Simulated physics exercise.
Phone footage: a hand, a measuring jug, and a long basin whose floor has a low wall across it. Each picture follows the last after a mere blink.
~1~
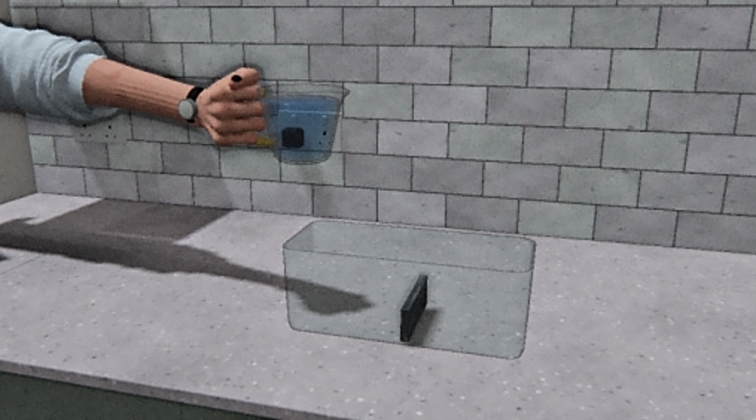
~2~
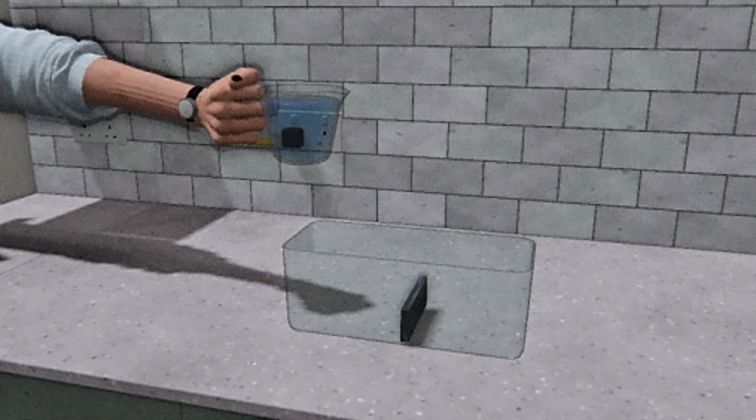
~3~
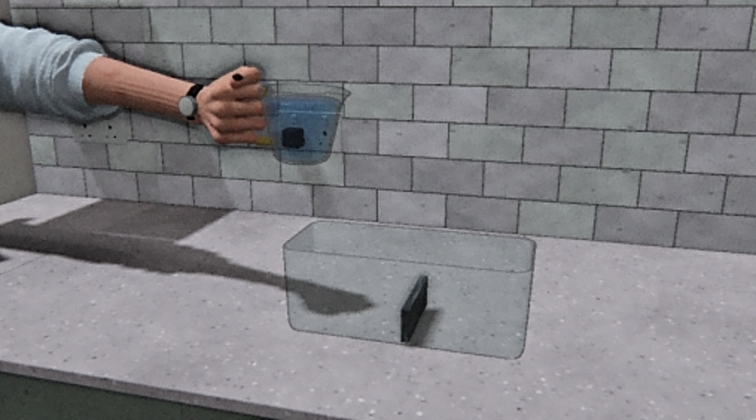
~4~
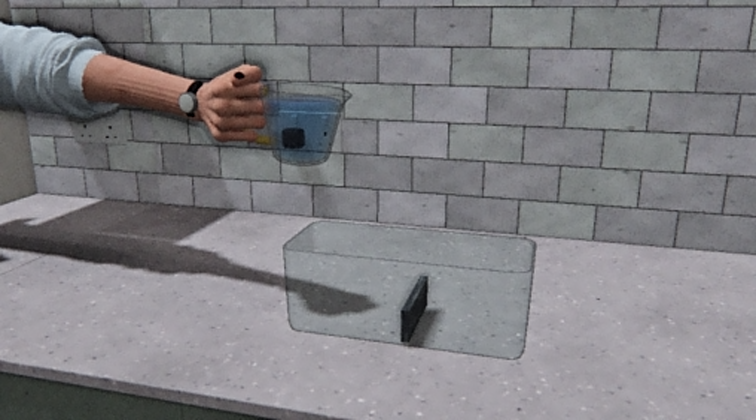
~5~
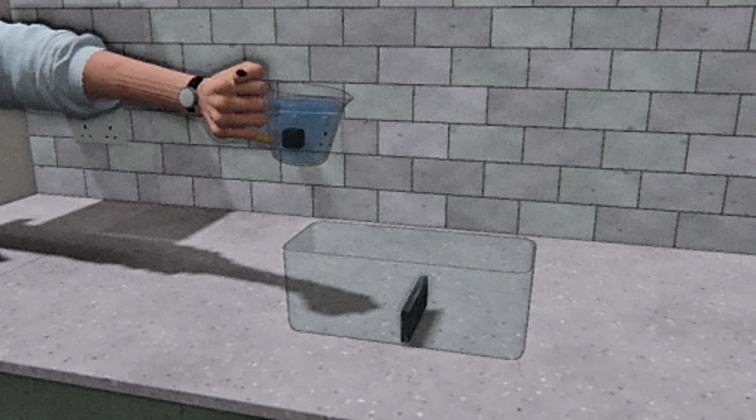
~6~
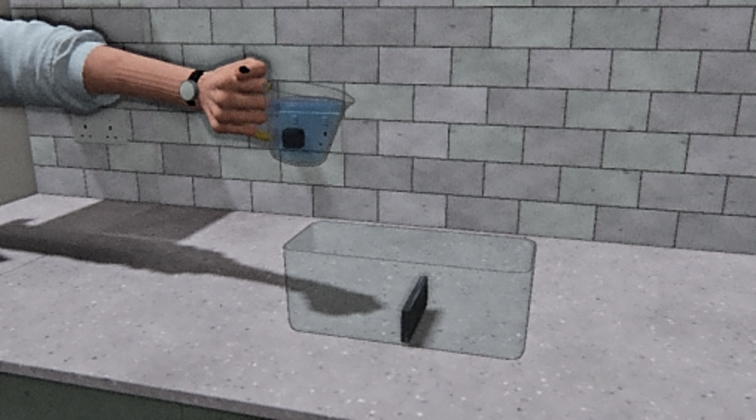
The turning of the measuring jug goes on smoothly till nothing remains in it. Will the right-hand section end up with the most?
No, the left-hand one will.
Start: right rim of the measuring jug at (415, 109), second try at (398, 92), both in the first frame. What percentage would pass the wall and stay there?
Roughly 95 per cent, and 95 per cent.
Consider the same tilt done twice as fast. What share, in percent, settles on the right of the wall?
Estimate: Around 10 %.
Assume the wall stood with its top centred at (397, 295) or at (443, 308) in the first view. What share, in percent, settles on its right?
Roughly 65 % and 15 %.
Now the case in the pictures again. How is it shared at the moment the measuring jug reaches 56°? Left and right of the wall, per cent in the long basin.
The left part holds 10 percent and the right part 0 percent.
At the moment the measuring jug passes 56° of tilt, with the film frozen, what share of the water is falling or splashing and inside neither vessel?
Some 20 per cent.
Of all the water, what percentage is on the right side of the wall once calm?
That share comes out near 15 percent.
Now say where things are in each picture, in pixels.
In the first picture, it leans 0°; its right rim is at (349, 91); the water meets the walls at (268, 97) and (340, 101); the long basin's rim runs from (298, 234) to (534, 257); the wall's top is at (415, 292).
In the second picture, it leans 0°; its right rim is at (349, 92); the water meets the walls at (268, 98) and (340, 101).
In the third picture, it leans 2°; its right rim is at (350, 93); the water meets the walls at (269, 98) and (340, 101).
In the fourth picture, it leans 4°; its right rim is at (351, 95); the water meets the walls at (269, 98) and (342, 102).
In the fifth picture, it leans 6°; its right rim is at (353, 98); the water meets the walls at (271, 98) and (344, 102).
In the sixth picture, it leans 10°; its right rim is at (355, 101); the water meets the walls at (272, 100) and (347, 103).
A moment on, the tilt is 56° and 72 per cent is still to pour, 8 is left of the wall and 0 right of it.
Next, the tilt is 89° and 16 per cent is still to pour, 52 is left of the wall and 14 right of it.
Then the tilt is 99° and 0 per cent is still to pour, 83 is left of the wall and 14 right of it.
Later the tilt is 99° and 0 per cent is still to pour, 84 is left of the wall and 15 right of it.
At rest 84 per cent lies left of the wall, 15 right of it and 2 outside.
